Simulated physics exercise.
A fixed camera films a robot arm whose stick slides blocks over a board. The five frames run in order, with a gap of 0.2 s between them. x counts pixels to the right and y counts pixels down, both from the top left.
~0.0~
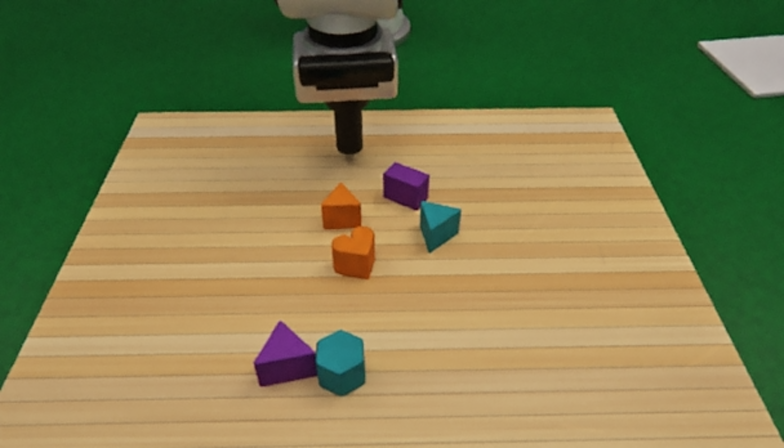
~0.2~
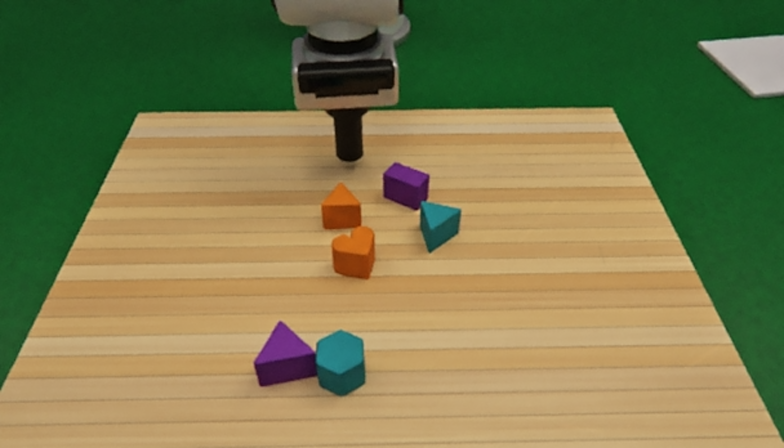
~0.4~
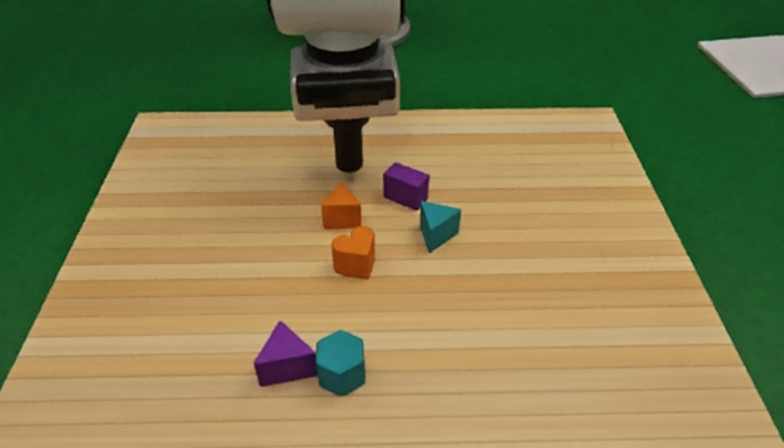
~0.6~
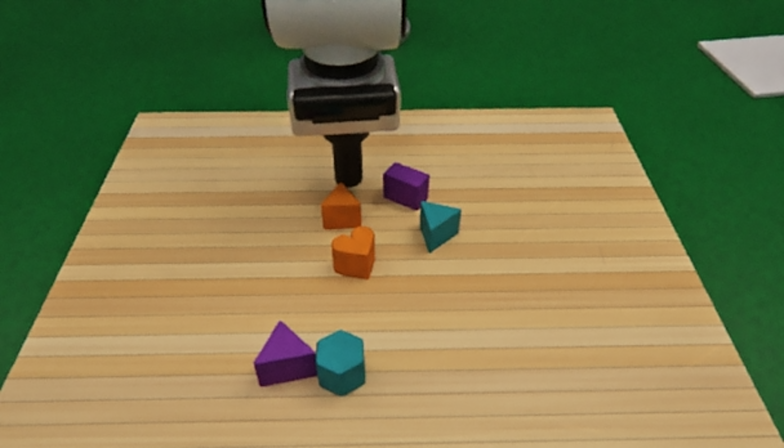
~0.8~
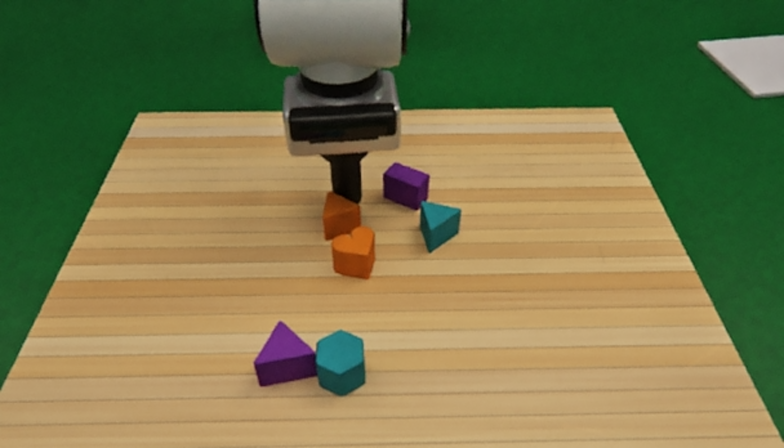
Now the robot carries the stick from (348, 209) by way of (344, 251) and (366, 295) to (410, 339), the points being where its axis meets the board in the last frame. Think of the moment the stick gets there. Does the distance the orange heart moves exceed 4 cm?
Yes, it checks out.
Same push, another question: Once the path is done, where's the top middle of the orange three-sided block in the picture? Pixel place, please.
The centre of its top will be at (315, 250).
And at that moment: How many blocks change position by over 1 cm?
It shifts two blocks.
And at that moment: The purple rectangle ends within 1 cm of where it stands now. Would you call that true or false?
That is true.
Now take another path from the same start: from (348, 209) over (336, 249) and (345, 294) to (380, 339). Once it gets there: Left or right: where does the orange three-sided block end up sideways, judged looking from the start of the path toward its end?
It will end up to the right.
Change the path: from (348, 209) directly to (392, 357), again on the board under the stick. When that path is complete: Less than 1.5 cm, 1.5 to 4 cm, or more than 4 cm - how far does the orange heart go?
The over 4 cm band.
On the path given first. One third of the way, stick (343, 240); orange three-sided block (319, 241), turned 15° clockwise; orange heart (355, 251), turned 20° anticlockwise.
Two thirds of the way, stick (366, 285); orange three-sided block (315, 250), turned 40° clockwise; orange heart (373, 297), turned 15° clockwise.
At the end, stick (410, 328); orange three-sided block (315, 250), turned 40° clockwise; orange heart (394, 341), turned 60° clockwise; purple rectangle unmoved.
